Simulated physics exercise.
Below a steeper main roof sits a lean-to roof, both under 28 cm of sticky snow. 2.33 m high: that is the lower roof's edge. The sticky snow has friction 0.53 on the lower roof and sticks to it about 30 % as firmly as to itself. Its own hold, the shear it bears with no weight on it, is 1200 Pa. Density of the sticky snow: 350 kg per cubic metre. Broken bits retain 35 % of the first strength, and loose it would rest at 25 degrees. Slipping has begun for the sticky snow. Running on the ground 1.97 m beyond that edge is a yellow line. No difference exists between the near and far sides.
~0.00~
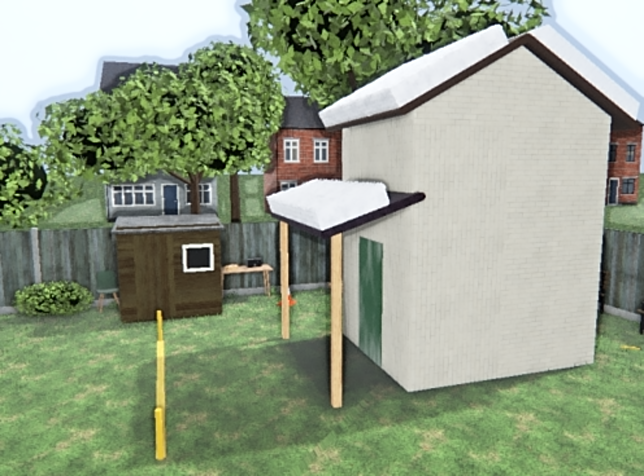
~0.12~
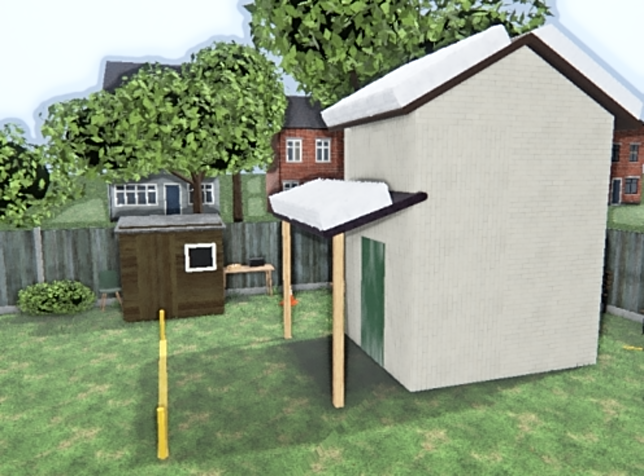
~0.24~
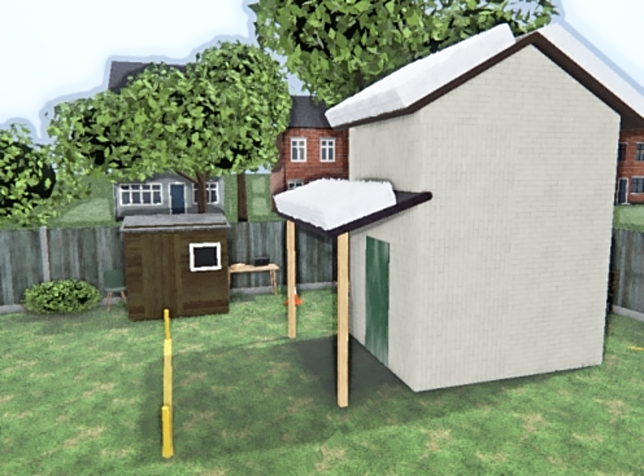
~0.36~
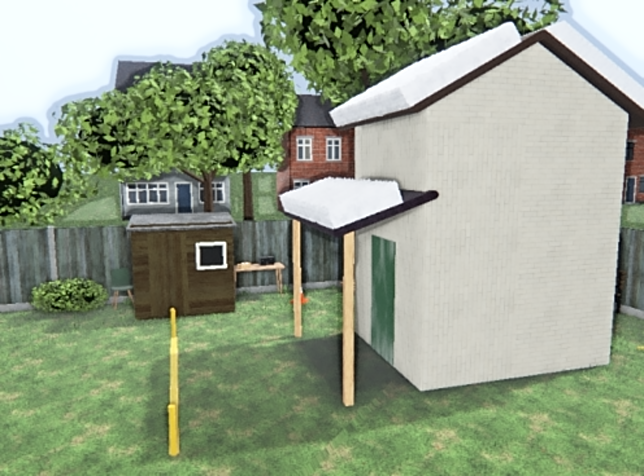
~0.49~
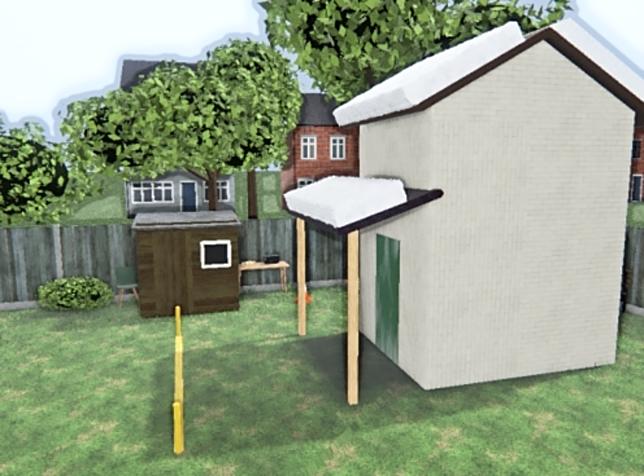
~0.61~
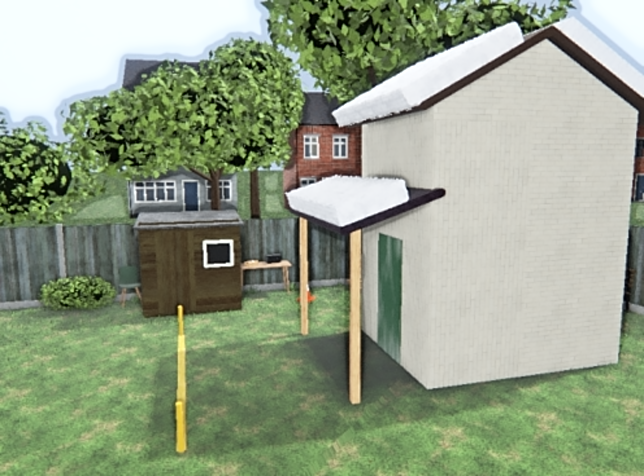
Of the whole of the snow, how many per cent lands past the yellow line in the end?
I would say roughly 1 % of it ends past the line.
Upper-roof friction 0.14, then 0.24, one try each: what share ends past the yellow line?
25 %, then 16 %.
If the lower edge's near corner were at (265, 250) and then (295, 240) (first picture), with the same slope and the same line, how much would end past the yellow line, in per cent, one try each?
I'd expect around 0 percent the first time and around 4 percent the second.
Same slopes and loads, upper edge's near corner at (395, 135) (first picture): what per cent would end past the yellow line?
0 %.
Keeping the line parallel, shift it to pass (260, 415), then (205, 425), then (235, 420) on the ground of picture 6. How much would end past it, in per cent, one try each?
First try 30 per cent, second 5 per cent, third 16 per cent.
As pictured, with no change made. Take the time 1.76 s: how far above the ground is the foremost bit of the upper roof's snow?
Height: Approx. 2.6 m.
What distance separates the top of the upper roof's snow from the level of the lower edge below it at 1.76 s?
1.8 m or thereabouts.
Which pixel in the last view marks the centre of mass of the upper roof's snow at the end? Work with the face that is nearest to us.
Roughly pixel (265, 387) on the near face.
By 1.13 s, none is below the lower edge and 0 % is past the line.
By 1.76 s, none is below the lower edge and 0 % is past the line.
By 2.38 s, 19 % is below the lower edge and 0 % is past the line.
By 3.00 s, 69 % is below the lower edge and 1 % is past the line.
By 4.00 s, at the end, 69 % is below the lower edge and 1 % is past the line.
